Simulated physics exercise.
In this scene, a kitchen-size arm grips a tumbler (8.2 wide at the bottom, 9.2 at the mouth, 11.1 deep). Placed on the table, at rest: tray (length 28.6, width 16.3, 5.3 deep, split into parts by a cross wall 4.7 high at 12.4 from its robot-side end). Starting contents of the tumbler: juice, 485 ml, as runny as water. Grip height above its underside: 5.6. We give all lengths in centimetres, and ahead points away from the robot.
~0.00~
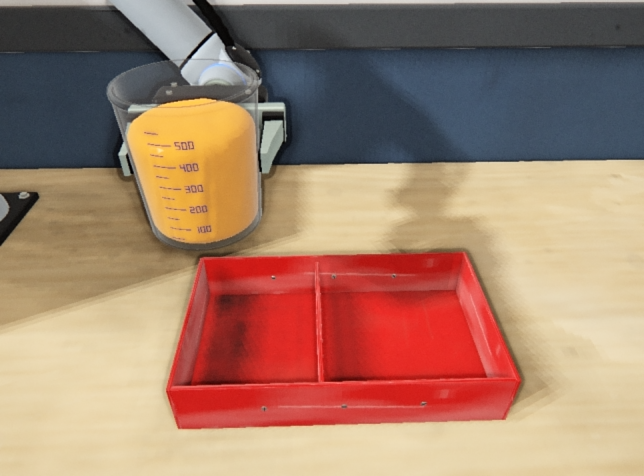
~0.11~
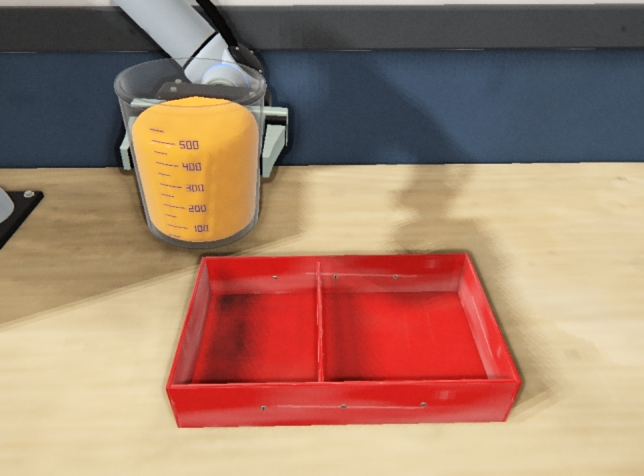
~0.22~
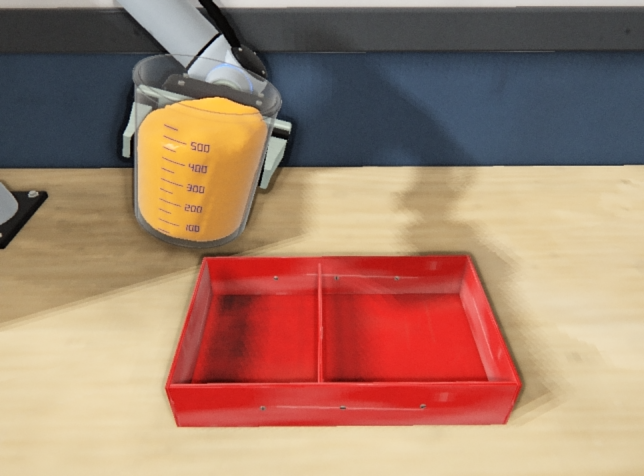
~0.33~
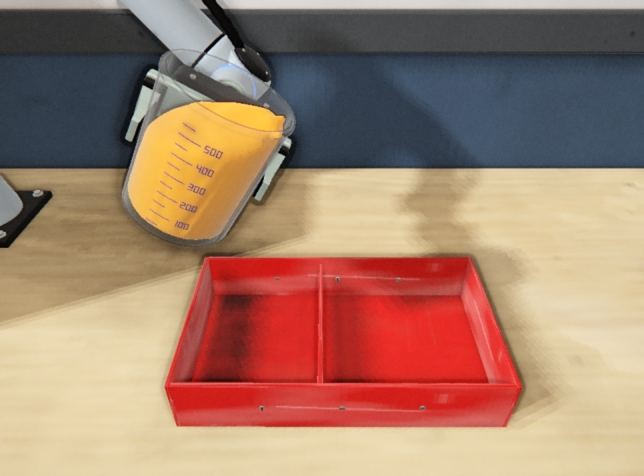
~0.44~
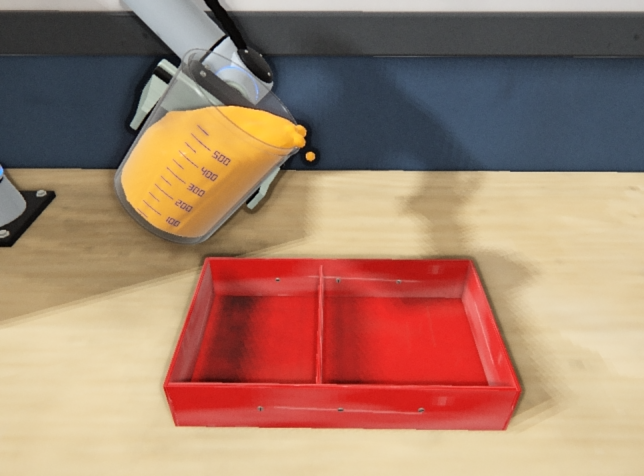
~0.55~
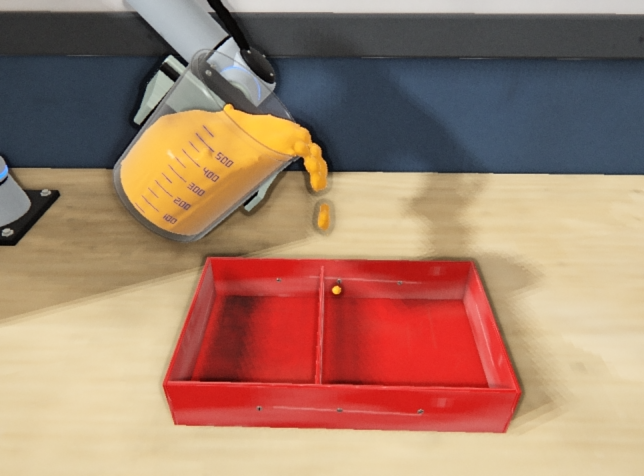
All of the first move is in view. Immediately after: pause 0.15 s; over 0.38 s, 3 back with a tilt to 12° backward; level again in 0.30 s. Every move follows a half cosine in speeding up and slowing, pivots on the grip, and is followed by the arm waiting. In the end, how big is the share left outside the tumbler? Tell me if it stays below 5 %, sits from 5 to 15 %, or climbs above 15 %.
It sits from 5 to 15 %.
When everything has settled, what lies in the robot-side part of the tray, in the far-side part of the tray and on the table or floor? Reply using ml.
In order: Approx. 5, 35 and 0 ml.
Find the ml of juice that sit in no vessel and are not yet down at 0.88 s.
Close to 15 ml of it.
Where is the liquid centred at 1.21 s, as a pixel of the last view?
Around (196, 188).
By 0.88 s, tilted 18° forward, liquid up to 26 above the table; 445 ml in the tumbler, 25 ml in the far-side part, 15 ml in the air or running down outside.
By 1.21 s, tilted 7° backward, liquid up to 25 above the table; 445 ml in the tumbler, 35 ml in the far-side part, 5 ml in the robot-side part.
By 1.58 s, level, liquid up to 25 above the table; 445 ml in the tumbler, 35 ml in the far-side part, 5 ml in the robot-side part.
By 2.38 s, level, liquid up to 25 above the table; 445 ml in the tumbler, 35 ml in the far-side part, 5 ml in the robot-side part.
Final state, 445 ml in the tumbler, 35 ml in the far-side part, 5 ml in the robot-side part. That is 9 % outside the tumbler.
